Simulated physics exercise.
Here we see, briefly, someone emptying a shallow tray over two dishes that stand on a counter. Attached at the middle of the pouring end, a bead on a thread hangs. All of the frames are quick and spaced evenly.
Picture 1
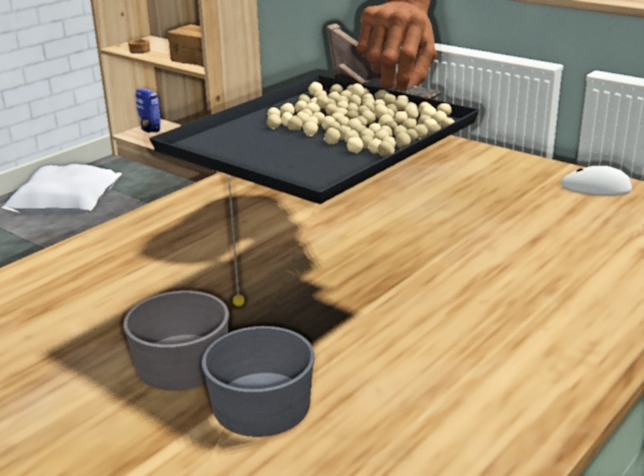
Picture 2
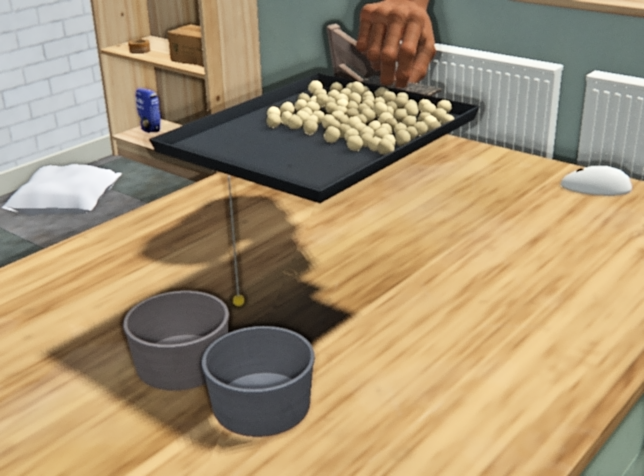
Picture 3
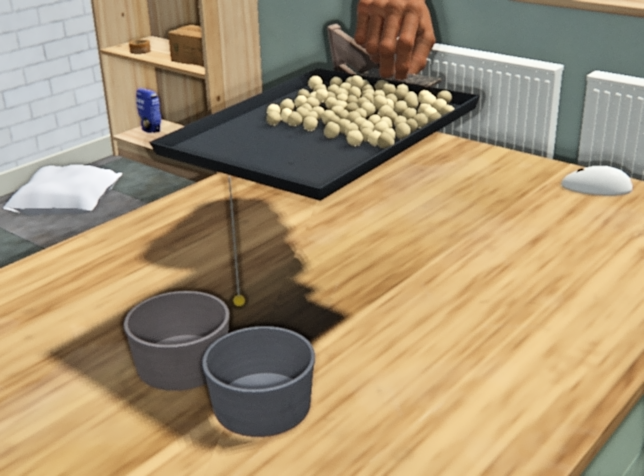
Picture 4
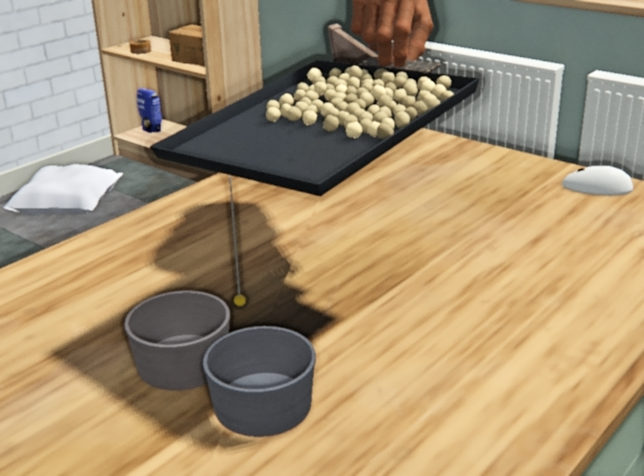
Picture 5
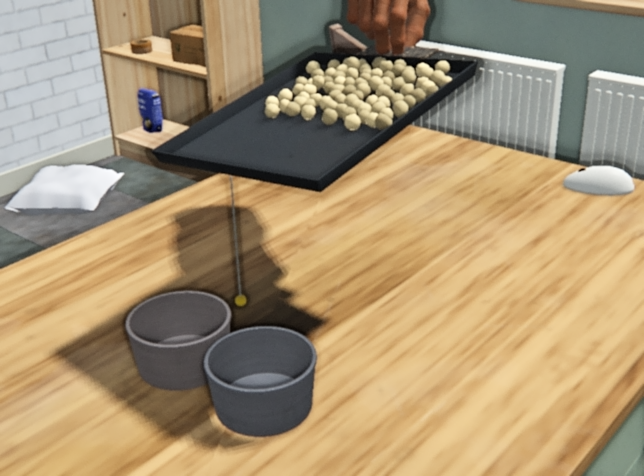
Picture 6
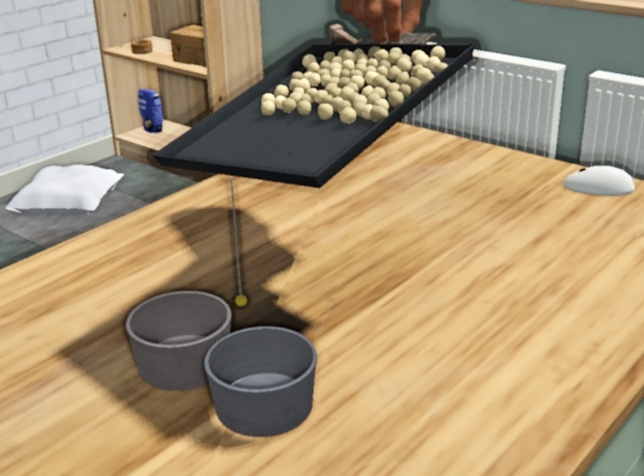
A hand slowly tilts a dark tray of round pale nuts above two grey dishes.
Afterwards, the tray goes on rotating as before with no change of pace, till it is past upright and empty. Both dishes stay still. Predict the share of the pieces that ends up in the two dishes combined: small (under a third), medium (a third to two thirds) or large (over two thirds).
Small.
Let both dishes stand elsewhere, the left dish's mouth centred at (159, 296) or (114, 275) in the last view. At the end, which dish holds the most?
In turn: The dish on the left; the right dish.
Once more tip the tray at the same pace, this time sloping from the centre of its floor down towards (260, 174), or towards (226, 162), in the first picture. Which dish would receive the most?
One: Right. Two: The left-hand dish.
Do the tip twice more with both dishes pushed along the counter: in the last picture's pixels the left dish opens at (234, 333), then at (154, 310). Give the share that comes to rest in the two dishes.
About 0% on the first try and 30% on the second.
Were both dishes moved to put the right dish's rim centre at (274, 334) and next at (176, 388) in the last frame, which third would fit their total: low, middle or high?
Taking the tries in order: The middle third and under a third.
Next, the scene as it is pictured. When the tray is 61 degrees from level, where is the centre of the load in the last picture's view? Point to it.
The centre of the load shows up near (190, 157) in the last view.
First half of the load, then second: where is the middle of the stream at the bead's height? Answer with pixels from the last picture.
Early-half point (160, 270); late-half point (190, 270).
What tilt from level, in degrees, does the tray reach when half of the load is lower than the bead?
Angle reached: About 95°.
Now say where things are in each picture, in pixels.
Corners of the pouring end near (154, 137) and (320, 189), level; middle of the load near (363, 113), macadamia nuts; left dish near (140, 359); right dish near (222, 403); bead on its thread near (239, 300), in the first frame.
Corners of the pouring end near (154, 138) and (319, 188), level; middle of the load near (363, 111), in the second frame.
Corners of the pouring end near (155, 141) and (319, 186), tipped barely, lowest at the left corner; middle of the load near (363, 105), in the third frame.
Corners of the pouring end near (155, 145) and (318, 181), tipped a little, lowest at the left corner; middle of the load near (362, 95), in the fourth frame.
Corners of the pouring end near (156, 149) and (317, 177), tipped a little, lowest at the left corner; middle of the load near (364, 91), in the fifth frame.
Corners of the pouring end near (157, 153) and (315, 174), tipped clearly, lowest at the left corner; middle of the load near (357, 83), a little on the move; left dish near (143, 359); right dish near (224, 403), in the sixth frame.
Shortly afterwards, tray tipped steeply; near two thirds on the tray; a little in the left dish; near a quarter outside both; a little in the air.
Next, tray tipped past a quarter turn; a little on the tray; near a quarter in the left dish; near half outside both; near a quarter in the air.
Some moments later, tray tipped past a quarter turn; near a quarter in the left dish; the bulk outside both.
In the end, tray tipped past a quarter turn; none at all in the right dish; near a quarter in the left dish; the bulk outside both.
